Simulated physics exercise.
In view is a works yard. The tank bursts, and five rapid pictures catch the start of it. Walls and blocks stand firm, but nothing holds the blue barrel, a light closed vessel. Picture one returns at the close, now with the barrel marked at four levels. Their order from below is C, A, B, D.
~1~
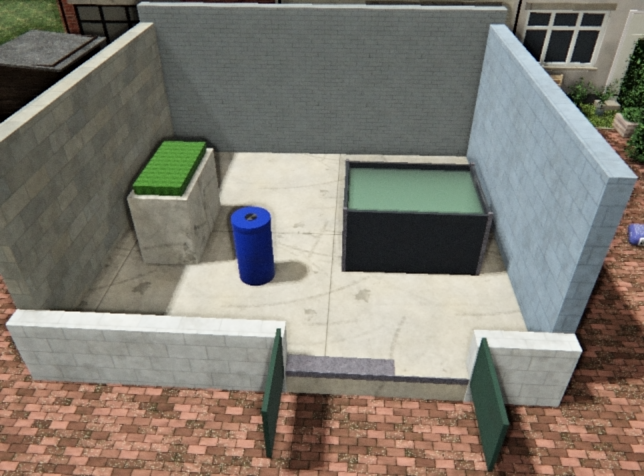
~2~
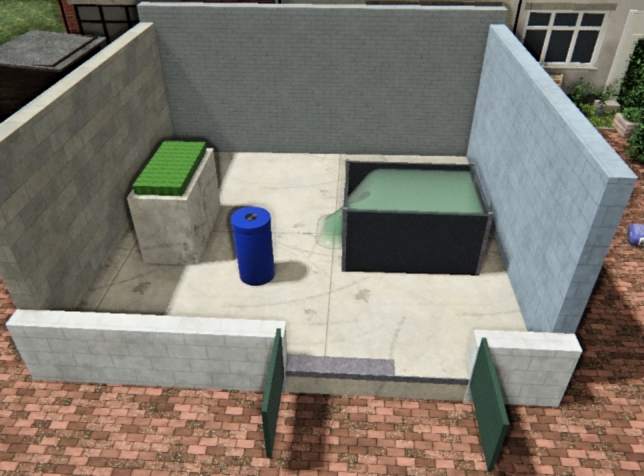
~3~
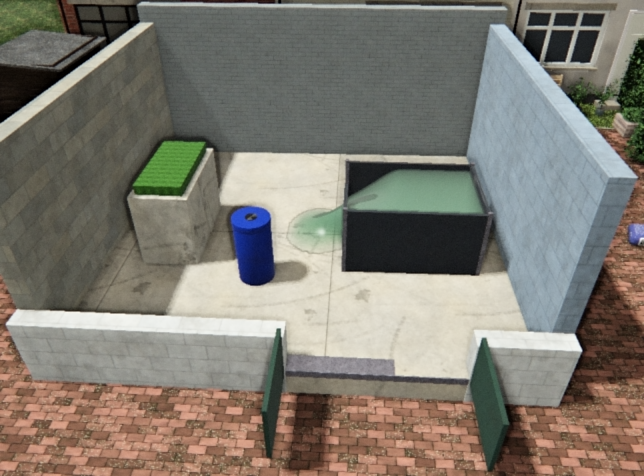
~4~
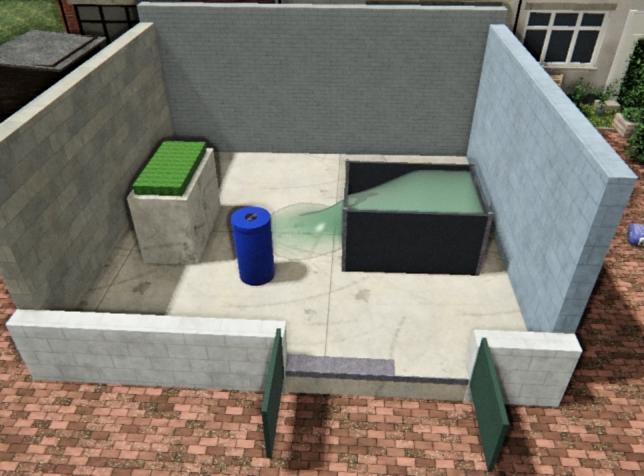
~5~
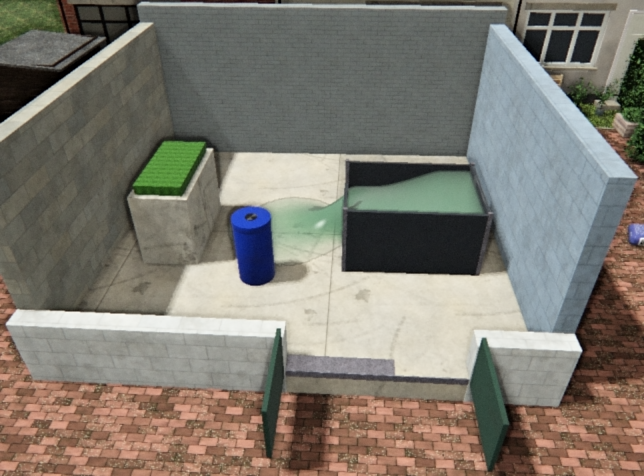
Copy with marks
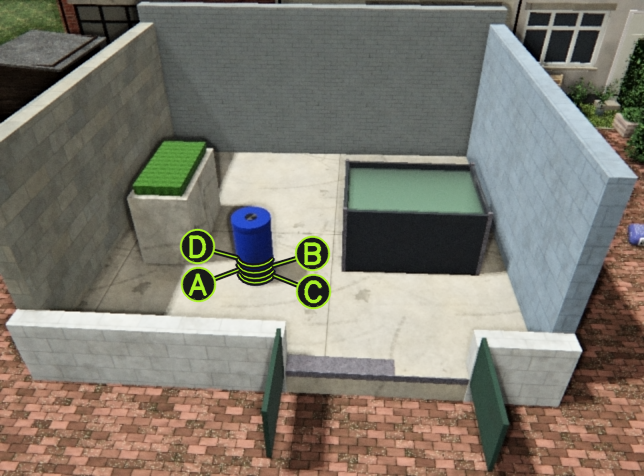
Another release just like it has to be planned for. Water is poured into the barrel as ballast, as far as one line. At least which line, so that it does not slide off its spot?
That is mark A.
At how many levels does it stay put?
Three.
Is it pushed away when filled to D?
No, that is safe.
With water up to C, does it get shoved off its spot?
Yes, that goes wrong.
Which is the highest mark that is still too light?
The answer is C.
On the marked copy, A at (253, 278); B at (253, 272); C at (254, 282); D at (252, 266); from the bottom up C, A, B, D.
With A, it does not move.
With B, it does not move.
With C, it is pushed about twice its own width away.
With D, it does not move.
